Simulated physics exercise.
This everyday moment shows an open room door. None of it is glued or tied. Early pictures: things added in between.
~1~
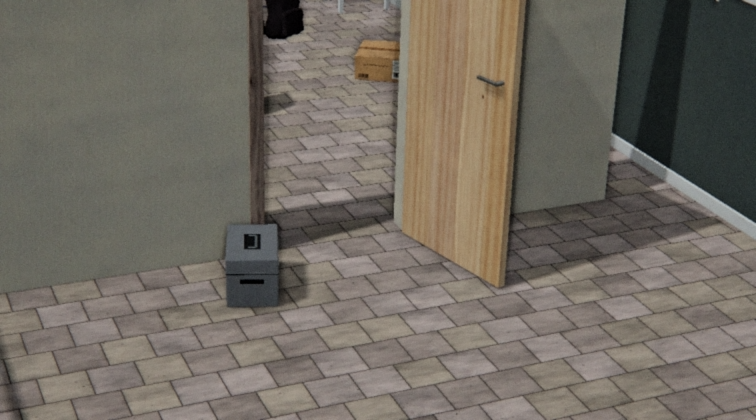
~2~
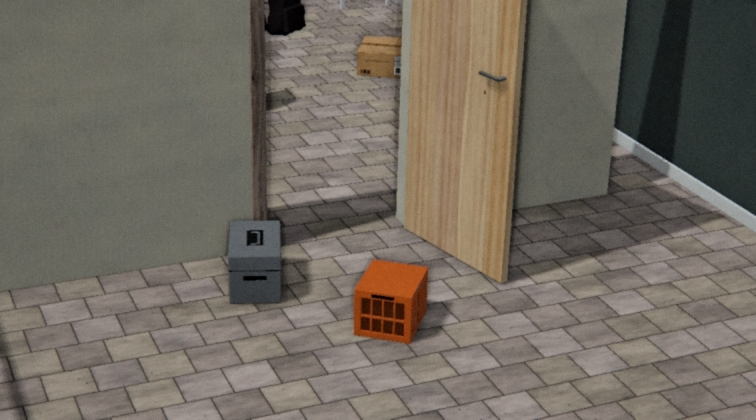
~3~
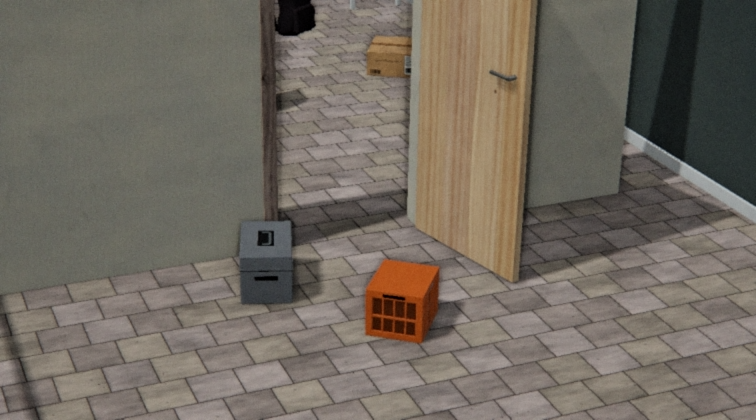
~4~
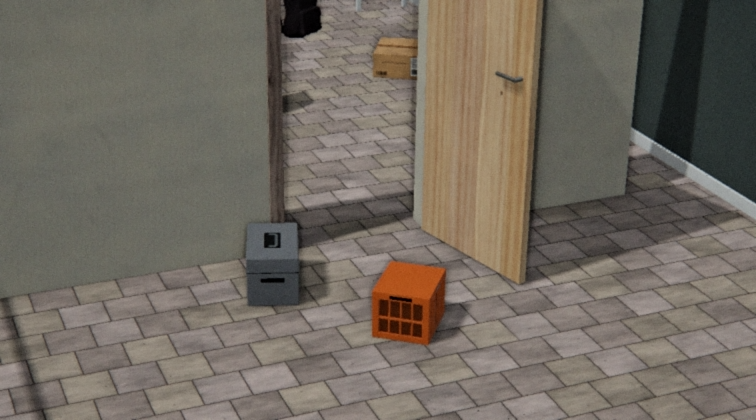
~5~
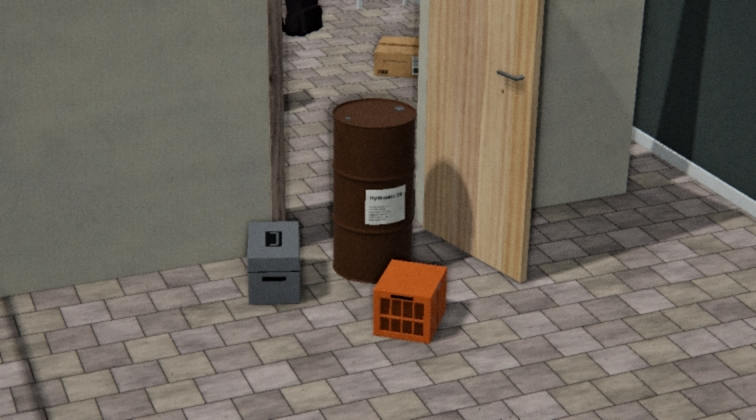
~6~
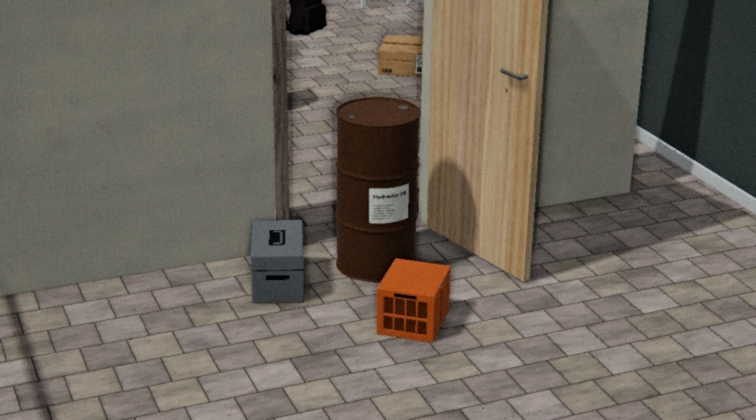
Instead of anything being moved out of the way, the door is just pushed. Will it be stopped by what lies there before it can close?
Yes, it is stopped short.
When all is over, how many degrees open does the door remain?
It comes to about 50°.
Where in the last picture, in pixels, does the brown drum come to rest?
It finishes at around (364, 188).
Then, 0.50 s past the last view, open by 89°.
Then, 0.80 s past the last view, open by 68°.
Then, 1.00 s past the last view, open by 57°; brown drum displaced a little near (371, 189).
Finally, open by 52°; all 3 still in place. Final places as the last picture's camera would see them, brown drum near (363, 188).
